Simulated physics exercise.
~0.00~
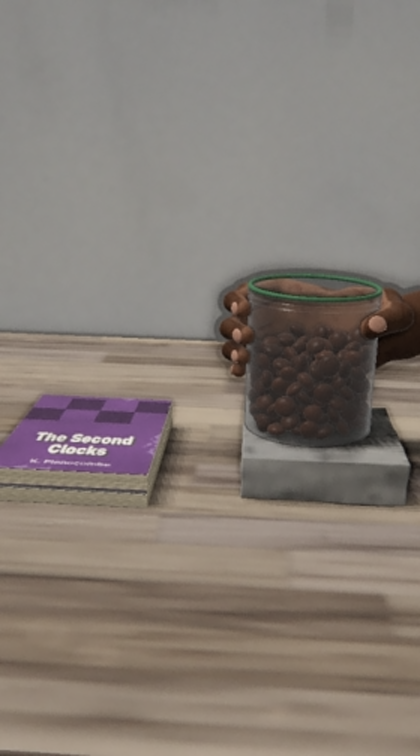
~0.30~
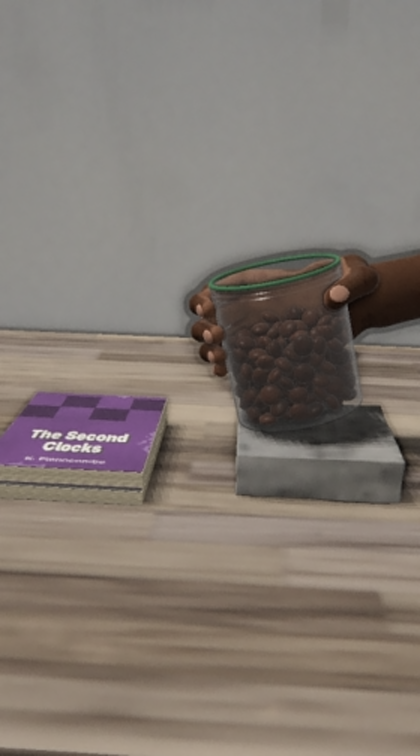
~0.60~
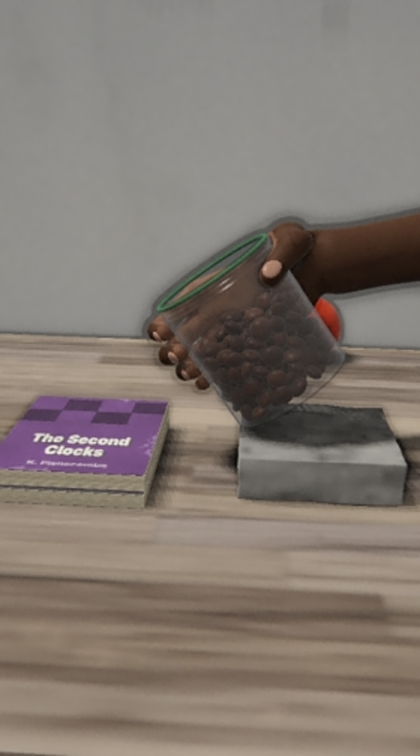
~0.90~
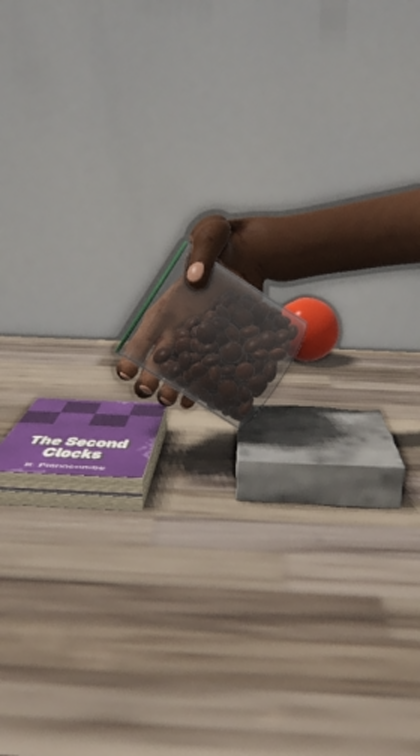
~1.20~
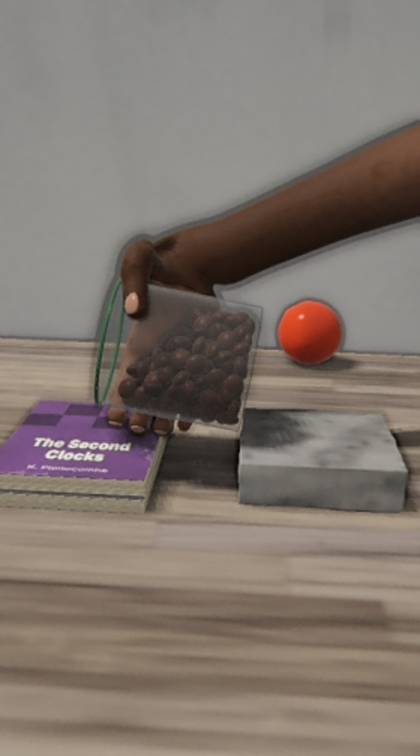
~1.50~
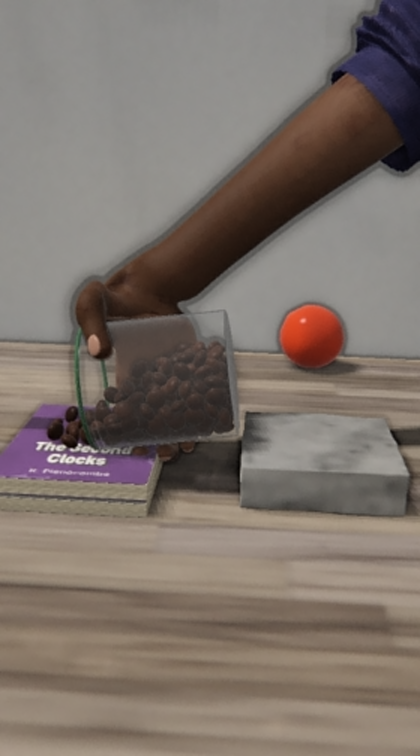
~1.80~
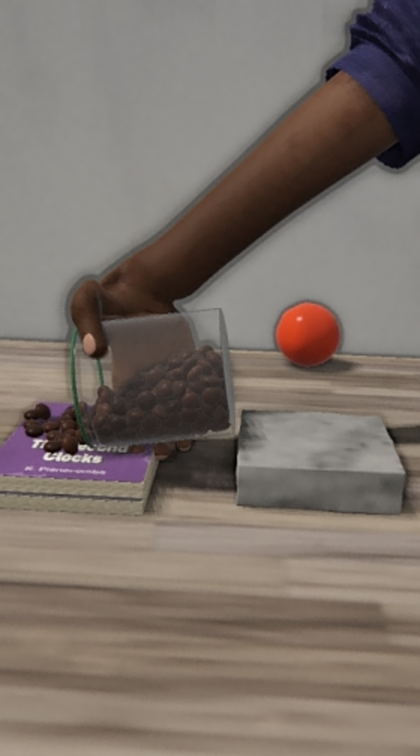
A hand tips an open clear jar left onto a purple book, spilling some brown pieces.
